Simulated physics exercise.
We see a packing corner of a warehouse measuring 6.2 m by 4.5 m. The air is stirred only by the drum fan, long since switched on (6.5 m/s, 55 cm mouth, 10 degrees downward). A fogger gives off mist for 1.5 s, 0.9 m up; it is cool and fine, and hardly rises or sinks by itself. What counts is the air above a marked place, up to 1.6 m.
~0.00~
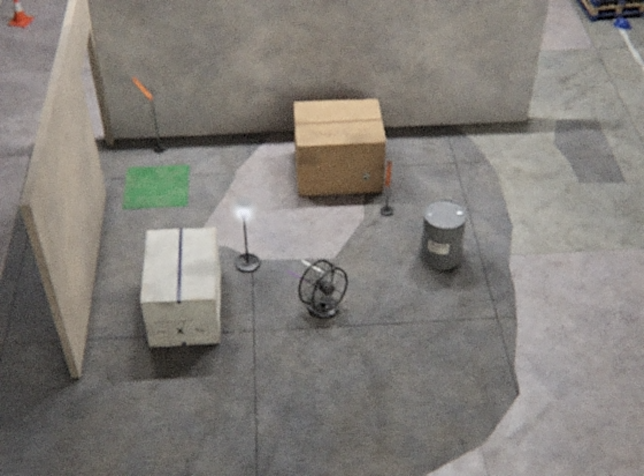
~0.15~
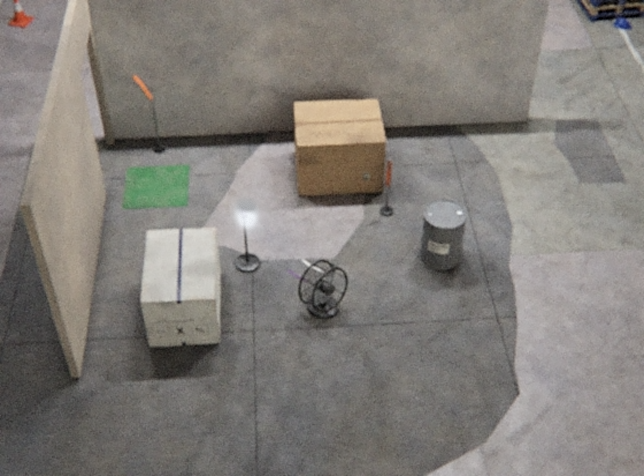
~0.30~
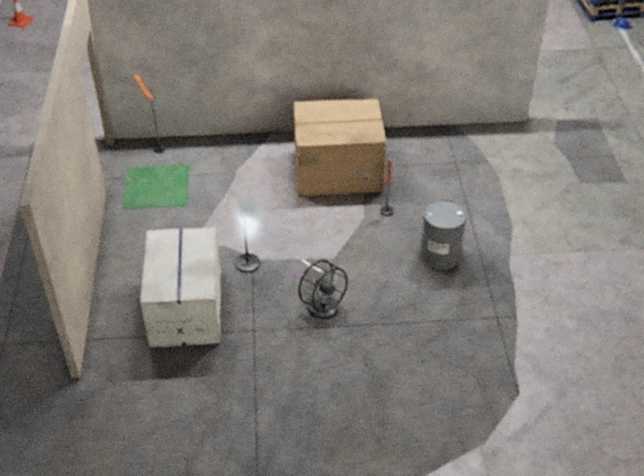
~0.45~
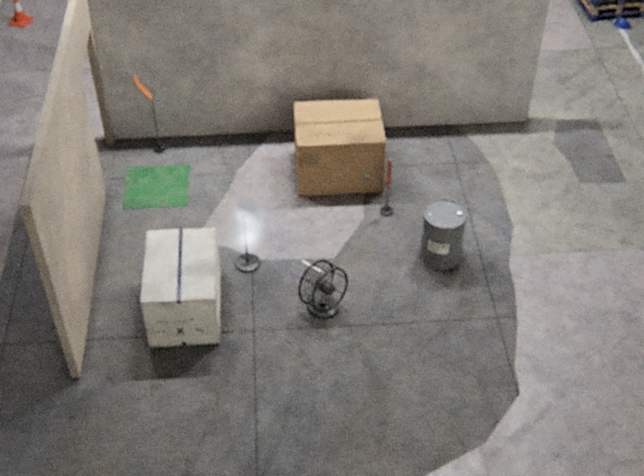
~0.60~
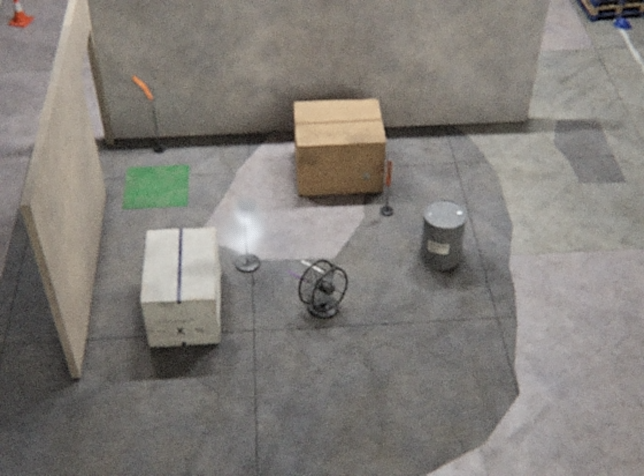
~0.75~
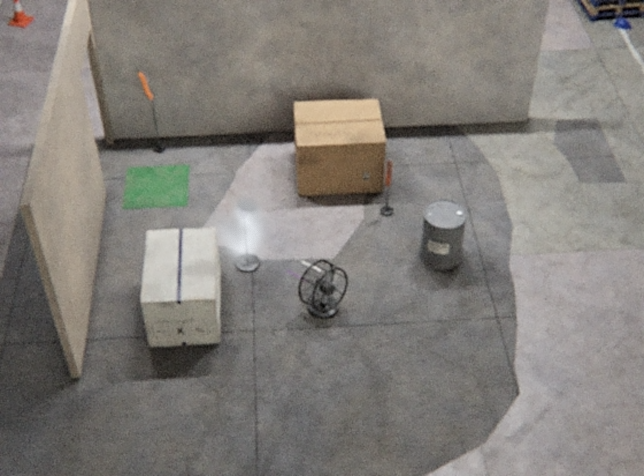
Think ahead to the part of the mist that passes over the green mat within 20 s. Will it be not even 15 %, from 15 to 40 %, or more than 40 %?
It is over 40 % that passes there.
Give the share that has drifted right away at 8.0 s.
Near 60 %.
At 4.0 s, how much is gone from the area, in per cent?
Near 20 %.
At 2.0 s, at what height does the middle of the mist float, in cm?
About 70 cm.
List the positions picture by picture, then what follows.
In the first picture, the mist is thickest near (244, 210), the fogger stands at (244, 221) and the drum fan is at (323, 286).
In the second picture, the mist is thickest near (247, 214) and the green mat is centred on (157, 187).
In the third picture, the mist is thickest near (247, 218), a ribbon ends at (135, 75) and a ribbon ends at (388, 186).
In the fourth picture, the mist is thickest near (247, 222), the top of a barrel is at (445, 213) and the top of a large carton is at (339, 121).
In the fifth picture, the mist is thickest near (246, 226) and reaches out to (243, 249).
In the sixth picture, the mist is thickest near (245, 228) and reaches out to (235, 252), a ribbon ends at (139, 73) and a ribbon ends at (388, 186).
By 2.0 s we count, 9 % has passed over the green mat, with 98 % still about or yet to come, and the middle of the rest is near (234, 238).
By 4.0 s we count, 33 % has passed over the green mat, with 79 % still about or yet to come, and the middle of the rest is near (235, 246).
By 8.0 s we count, 65 % has passed over the green mat, with 40 % still about or yet to come, and the middle of the rest is near (141, 237).
By 20.0 s we count, 81 % has passed over the green mat, with 9 % still about or yet to come.
